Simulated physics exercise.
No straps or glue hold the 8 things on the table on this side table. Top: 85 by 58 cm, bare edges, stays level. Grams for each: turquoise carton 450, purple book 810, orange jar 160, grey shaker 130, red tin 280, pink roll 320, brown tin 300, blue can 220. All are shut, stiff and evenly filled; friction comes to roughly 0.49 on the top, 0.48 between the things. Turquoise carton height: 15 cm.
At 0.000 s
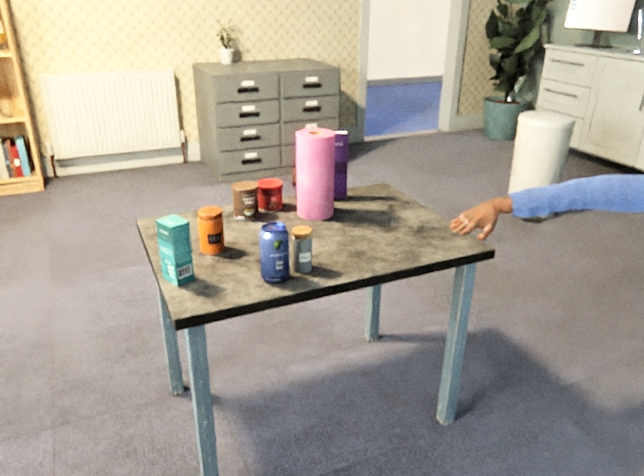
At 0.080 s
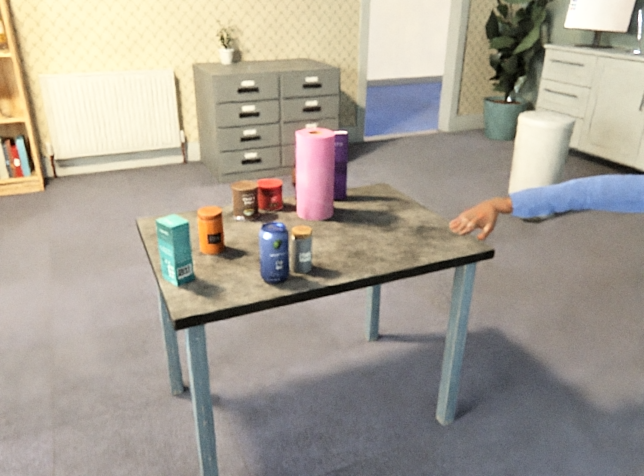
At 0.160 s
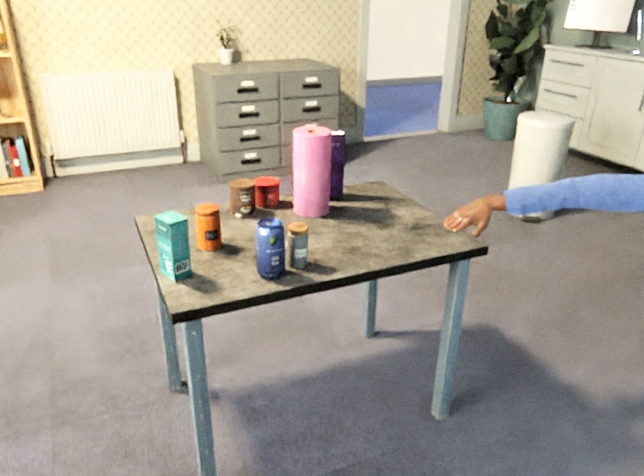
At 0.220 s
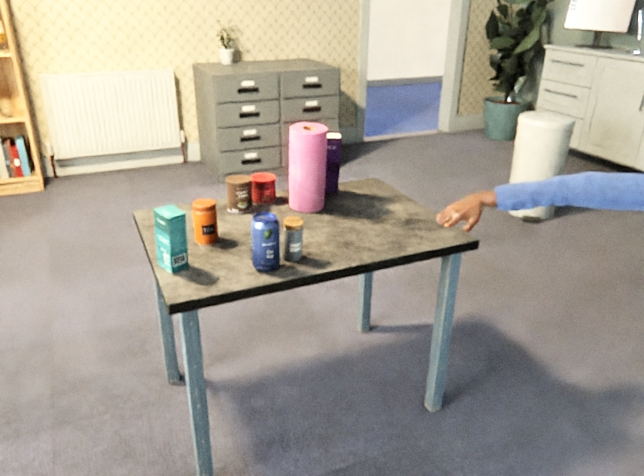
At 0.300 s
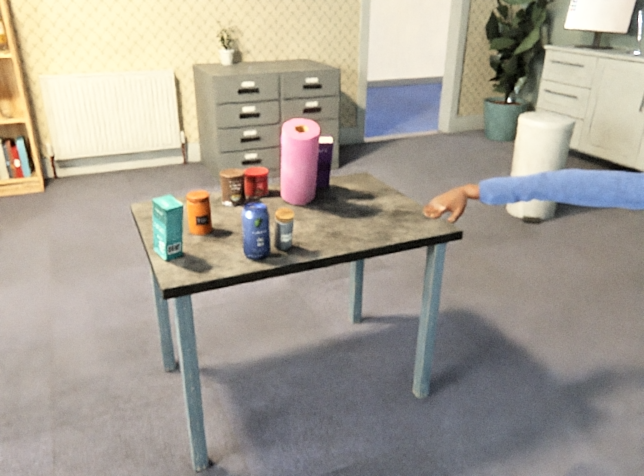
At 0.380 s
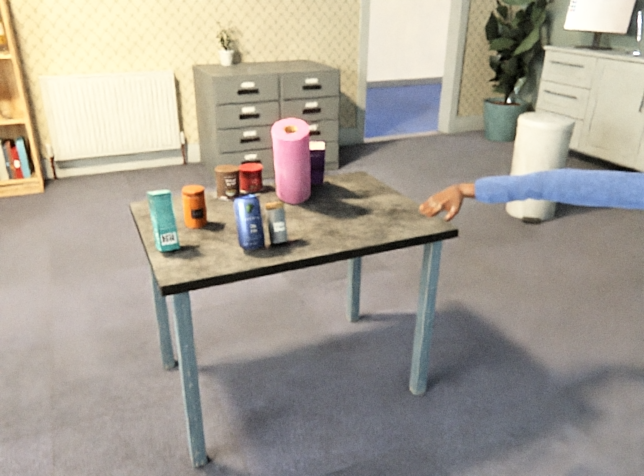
A hand pulls a table of containers toward the left, and several containers begin leaning.
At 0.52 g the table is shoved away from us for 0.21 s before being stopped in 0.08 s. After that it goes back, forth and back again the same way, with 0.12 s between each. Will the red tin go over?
Capsizes.
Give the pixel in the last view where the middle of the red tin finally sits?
It ends near (258, 329).
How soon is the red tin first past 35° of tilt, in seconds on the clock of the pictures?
It happens at about 0.6 s.
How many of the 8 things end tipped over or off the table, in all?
The number is 8.
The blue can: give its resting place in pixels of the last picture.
Roughly pixel (261, 260).
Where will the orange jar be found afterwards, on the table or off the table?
The orange jar ends on the table.
After 0.78 s, purple book and red tin now off the table; turquoise carton on its side; pink roll on its side.
After 1.48 s, table 8 cm from its start; brown tin now off the table; turquoise carton on its side; pink roll on its side.
In the end (3.8 s), off the table and tipped over, purple book, red tin, pink roll and brown tin; toppled on the table, turquoise carton, orange jar, grey shaker and blue can. In the last view, red tin near (258, 329).
